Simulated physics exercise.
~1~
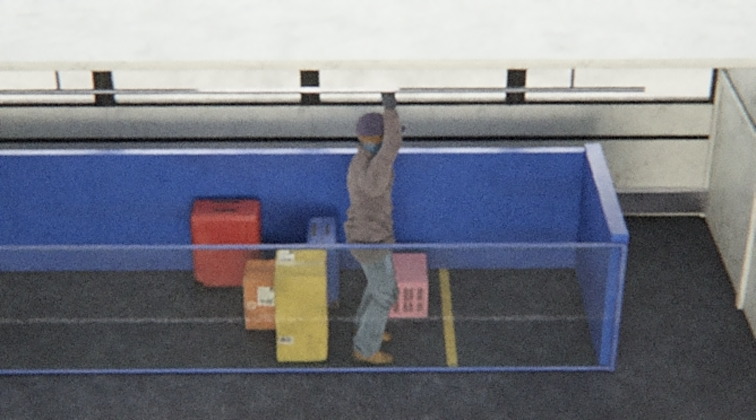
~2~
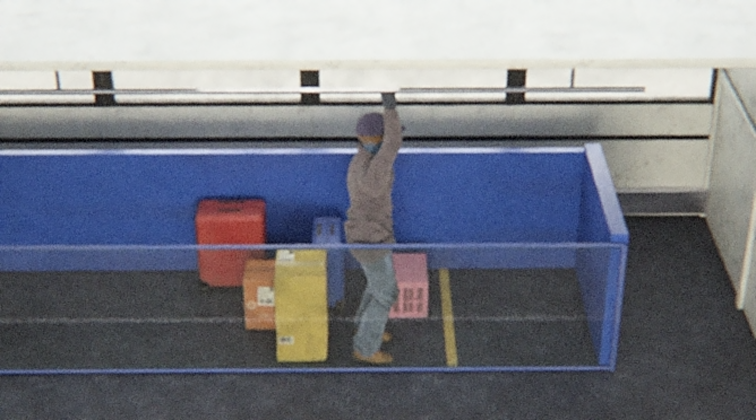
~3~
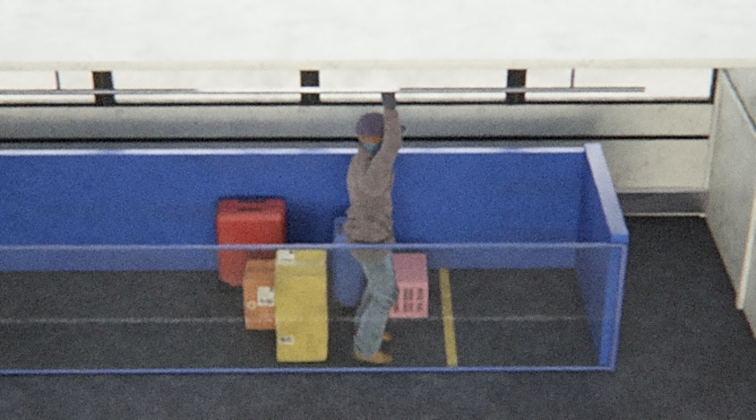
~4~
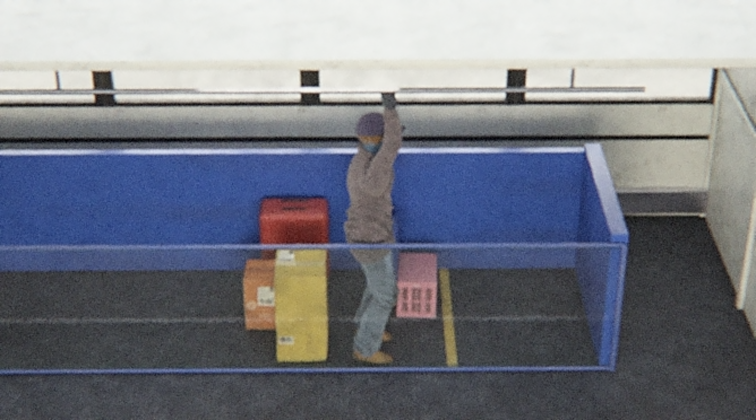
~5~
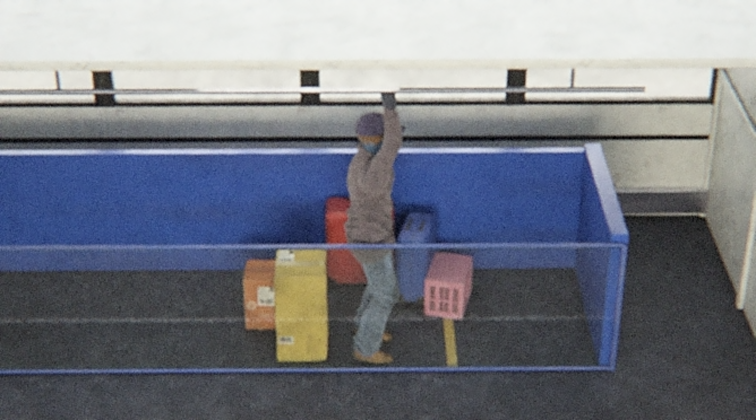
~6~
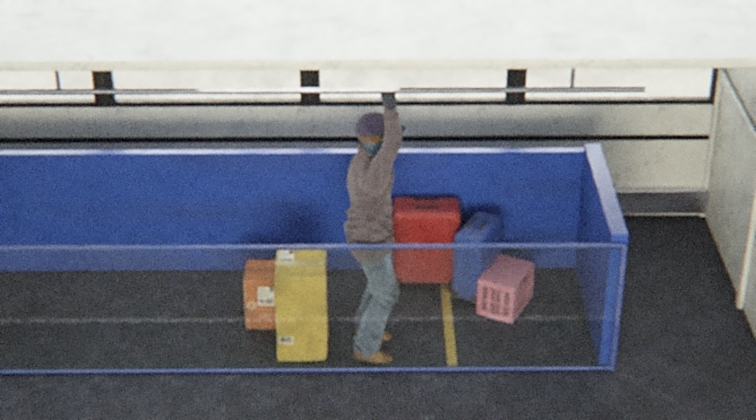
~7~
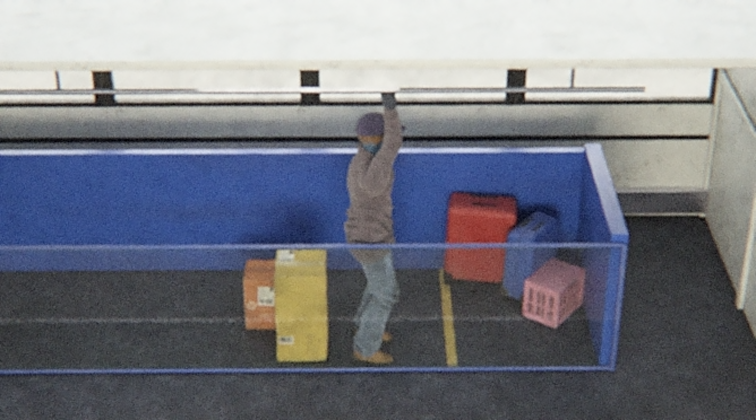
We see a person holding an overhead bar as a red case and blue case slide right along a blue-walled bay, the pink crate then moving too. All three end beyond the yellow line, while the orange pack and yellow bag stay left of it.
